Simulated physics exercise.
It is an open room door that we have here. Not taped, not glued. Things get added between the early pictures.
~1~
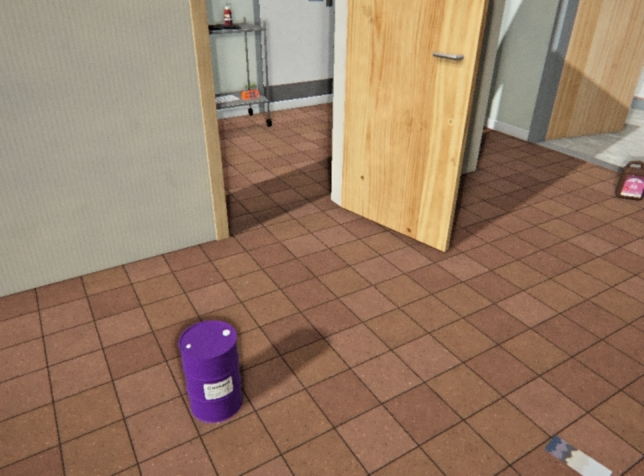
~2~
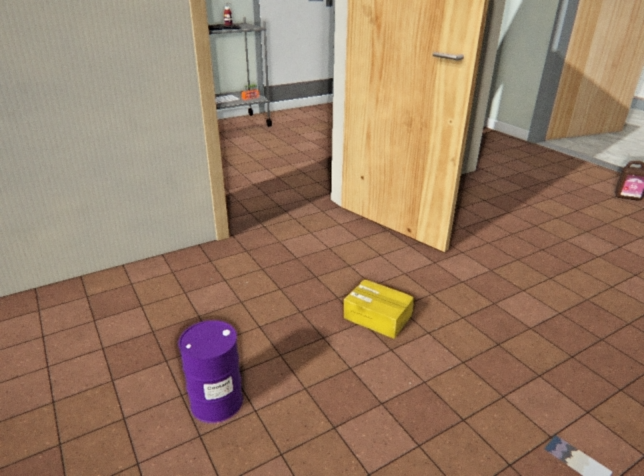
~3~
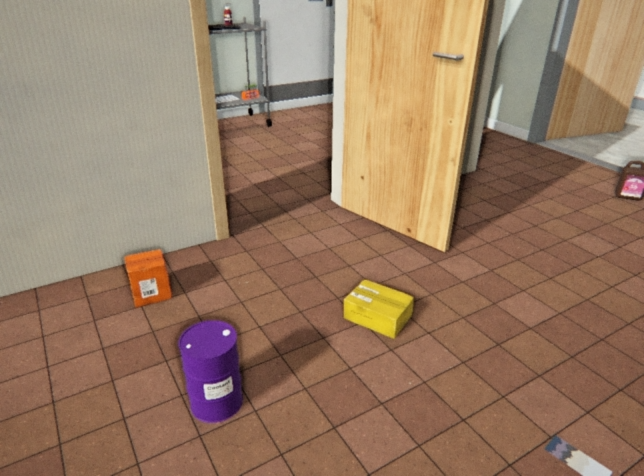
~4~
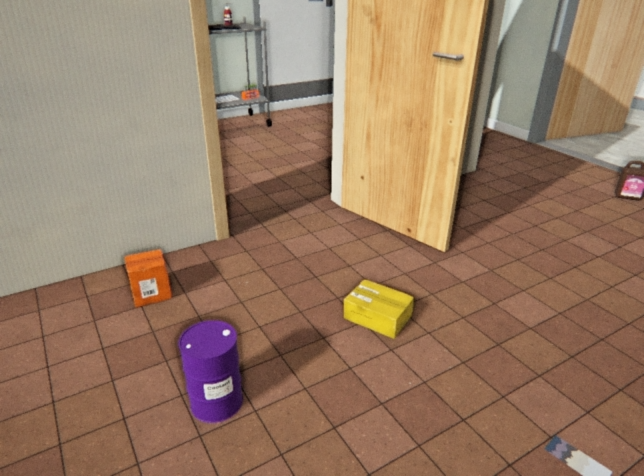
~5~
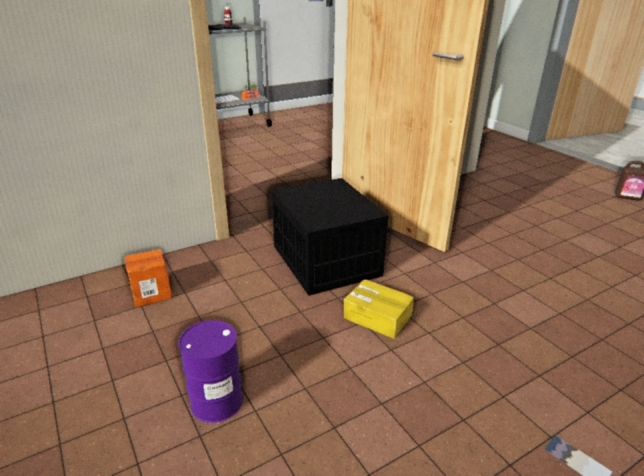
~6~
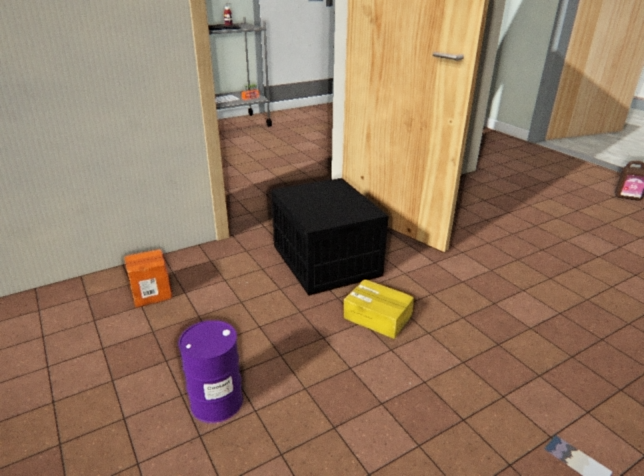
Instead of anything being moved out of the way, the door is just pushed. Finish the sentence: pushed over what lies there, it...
It halts partway.
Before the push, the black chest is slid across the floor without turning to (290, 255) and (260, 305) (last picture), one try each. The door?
First, it gets caught partway; second, it swings home.
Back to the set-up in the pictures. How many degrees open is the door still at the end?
Some 70°.
Then, 0.70 s after the last picture, door at 93°.
Then, 1.10 s after the last picture, door at 80°.
At rest, door at 72°; all 4 in place. Seen from the same camera at the end, black chest near (325, 232).
